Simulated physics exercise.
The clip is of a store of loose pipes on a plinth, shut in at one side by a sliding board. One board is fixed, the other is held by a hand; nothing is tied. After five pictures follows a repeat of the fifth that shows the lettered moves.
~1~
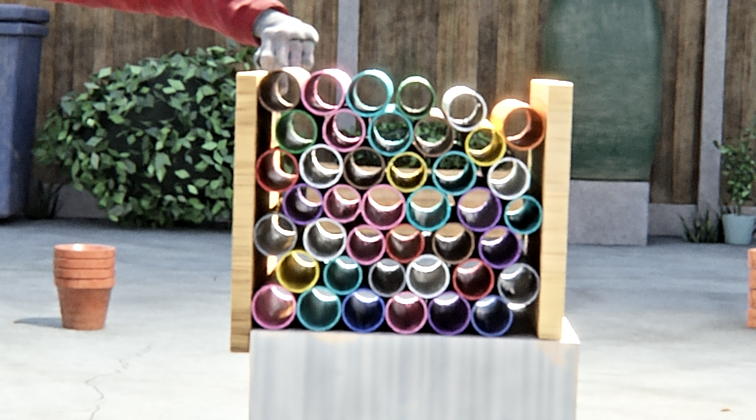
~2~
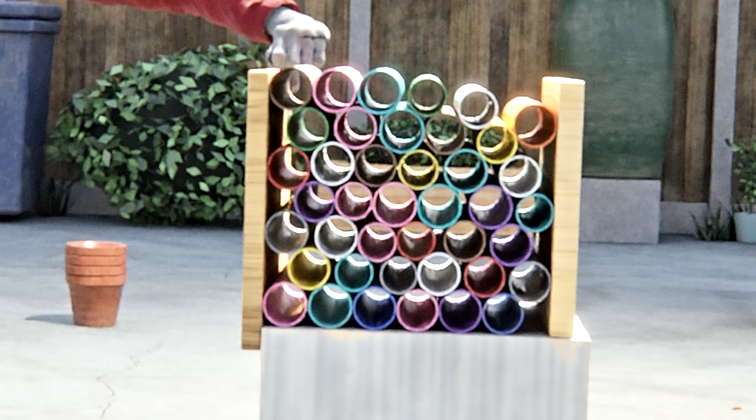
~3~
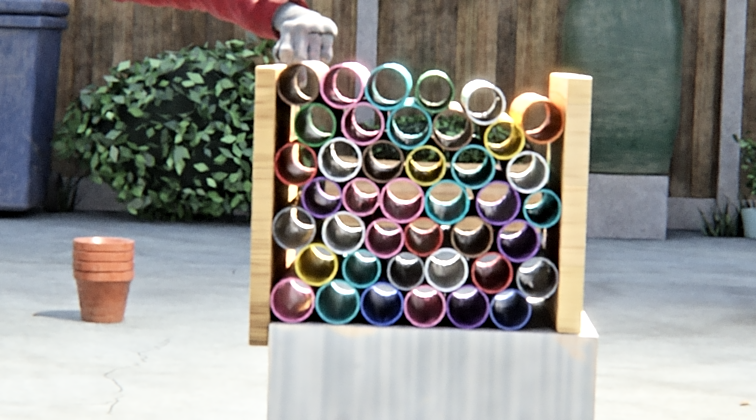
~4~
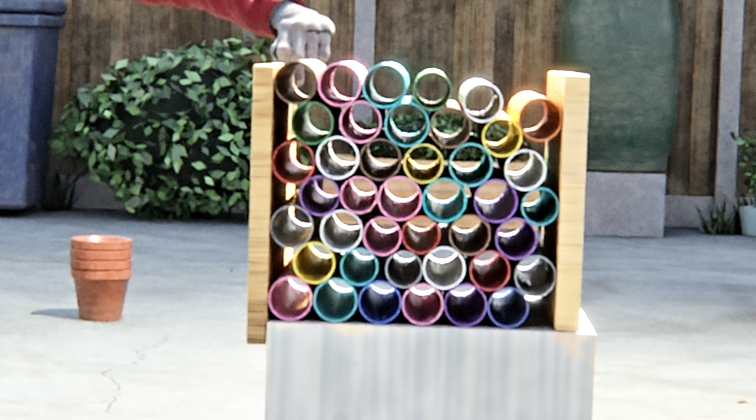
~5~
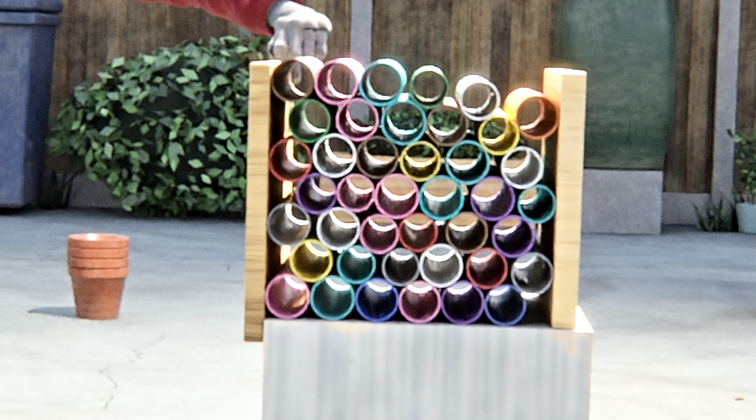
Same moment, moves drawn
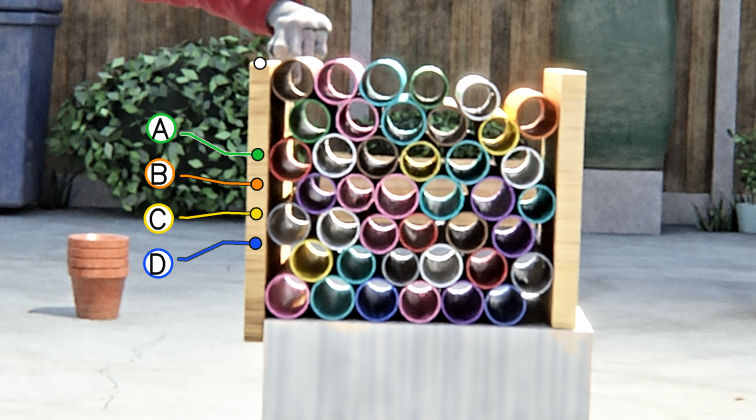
The clip opens on colourful loose pipes stacked between two upright wooden boards on a pale plinth, with a gloved, red-sleeved hand at the top of the left board. The whole view drifts slightly, the scene sliding right and then a little back left, while the hand, boards and pipes stay still.
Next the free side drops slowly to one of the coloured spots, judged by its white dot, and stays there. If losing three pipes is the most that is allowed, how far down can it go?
It can be let down to B.
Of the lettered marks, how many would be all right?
Two of the four.
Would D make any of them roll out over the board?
Yes, at D.
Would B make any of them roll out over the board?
At B: Yes.
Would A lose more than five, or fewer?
It loses fewer than five.
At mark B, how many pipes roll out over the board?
The count is one.
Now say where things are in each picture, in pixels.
The first frame shows a pink pipe (274, 307); a blue pipe (492, 316); a white pipe (325, 239).
The second frame shows a white pipe (336, 237); a brown pipe (465, 241).
The third frame shows a pink pipe (361, 197); a white pipe (340, 159).
The fourth frame shows a green pipe (312, 123); a yellow pipe (502, 137).
The fifth frame shows an orange pipe (537, 117); side board (271, 191); a pink pipe (287, 296).
On the marked copy, A at (258, 154); B at (257, 184); C at (256, 214); D at (256, 244); the white dot at (260, 63).
Following B. Soon after the start, top of the board (269, 121).
Later, top of the board (267, 184).
In the end, top of the board (267, 184), one out over the board.
As for the rest, A one out over the board; C four out over the board; D four out over the board.
